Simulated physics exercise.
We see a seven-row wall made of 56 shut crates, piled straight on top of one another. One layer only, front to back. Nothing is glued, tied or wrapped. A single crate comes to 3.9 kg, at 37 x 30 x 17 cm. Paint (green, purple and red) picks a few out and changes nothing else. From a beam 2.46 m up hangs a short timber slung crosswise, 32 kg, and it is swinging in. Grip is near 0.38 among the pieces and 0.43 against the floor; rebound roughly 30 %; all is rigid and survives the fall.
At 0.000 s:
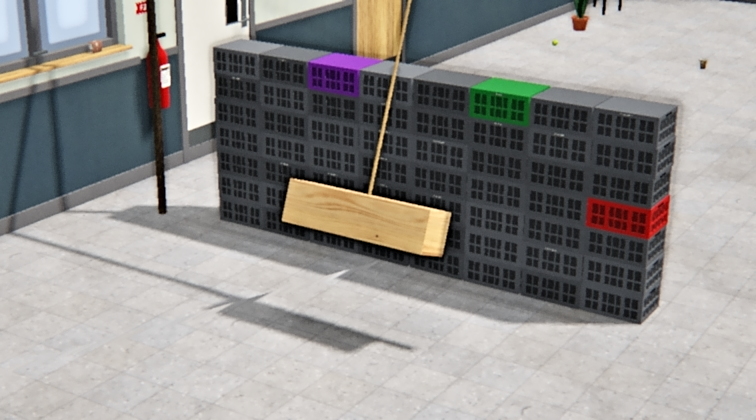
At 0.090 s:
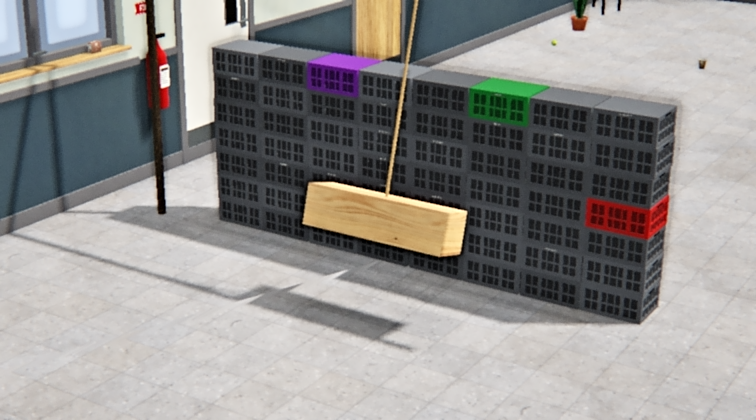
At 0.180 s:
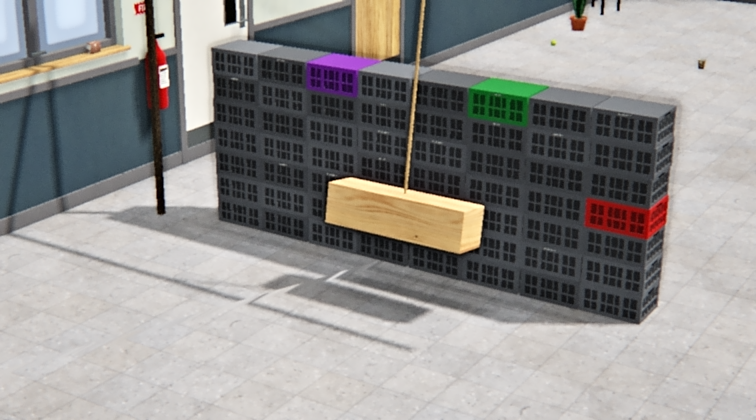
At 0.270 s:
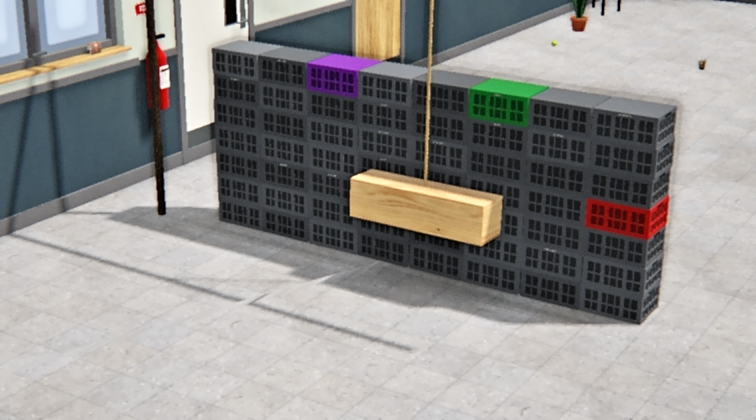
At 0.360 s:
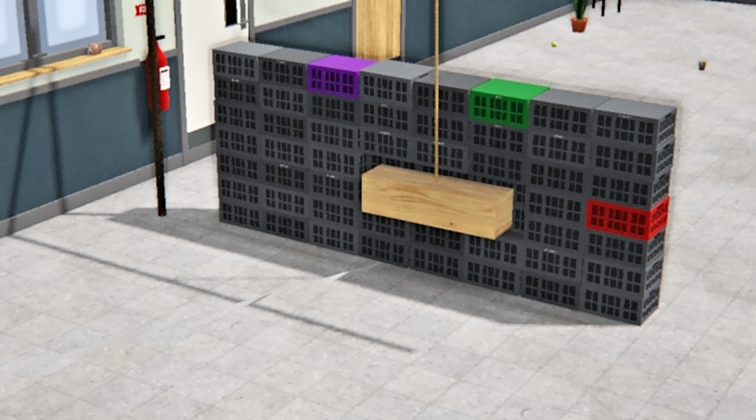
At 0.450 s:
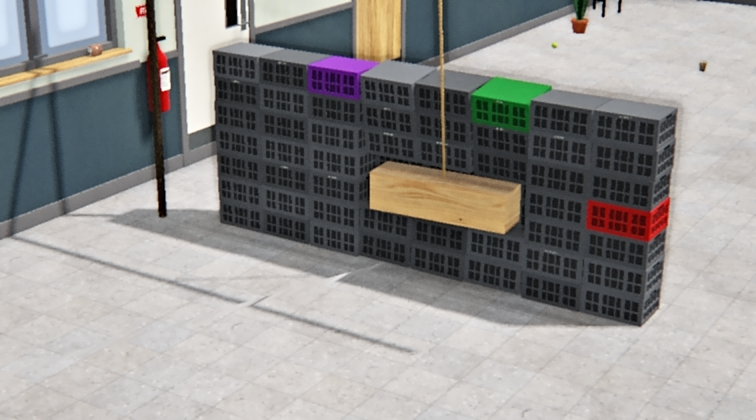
In this clip, a short timber hanging from a rope swings rightward into a wall of dark crates with purple, green and red ones among them, pushing into its middle so nearby crates shift and the green one tilts slightly.
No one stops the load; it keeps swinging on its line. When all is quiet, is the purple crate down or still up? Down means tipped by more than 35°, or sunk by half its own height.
It holds its level.
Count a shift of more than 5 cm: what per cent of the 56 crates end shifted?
30 per cent.
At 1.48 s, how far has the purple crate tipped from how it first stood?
Roughly 0°.
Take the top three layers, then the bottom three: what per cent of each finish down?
From the top 40, from the bottom 10 per cent.
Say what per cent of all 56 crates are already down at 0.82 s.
By then 15 per cent.
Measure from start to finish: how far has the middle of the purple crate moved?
About 0 cm.
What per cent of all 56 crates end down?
Roughly 25 per cent of them.
By 0.82 s, line 9° past plumb; 8 of the 56 crates down; purple crate unmoved; green crate tilted 26°, 12 cm lower.
By 1.48 s, line 2° before plumb; 15 of the 56 crates down; purple crate moved 21 mm; green crate tilted 38°, 35 cm lower.
When it is over (4.0 s), line plumb; 15 of the 56 crates down; purple crate moved 21 mm; red crate unmoved; green crate 1.04 m lower. In pixels of the last frame, middles, purple crate near (342, 77), red crate near (629, 213).
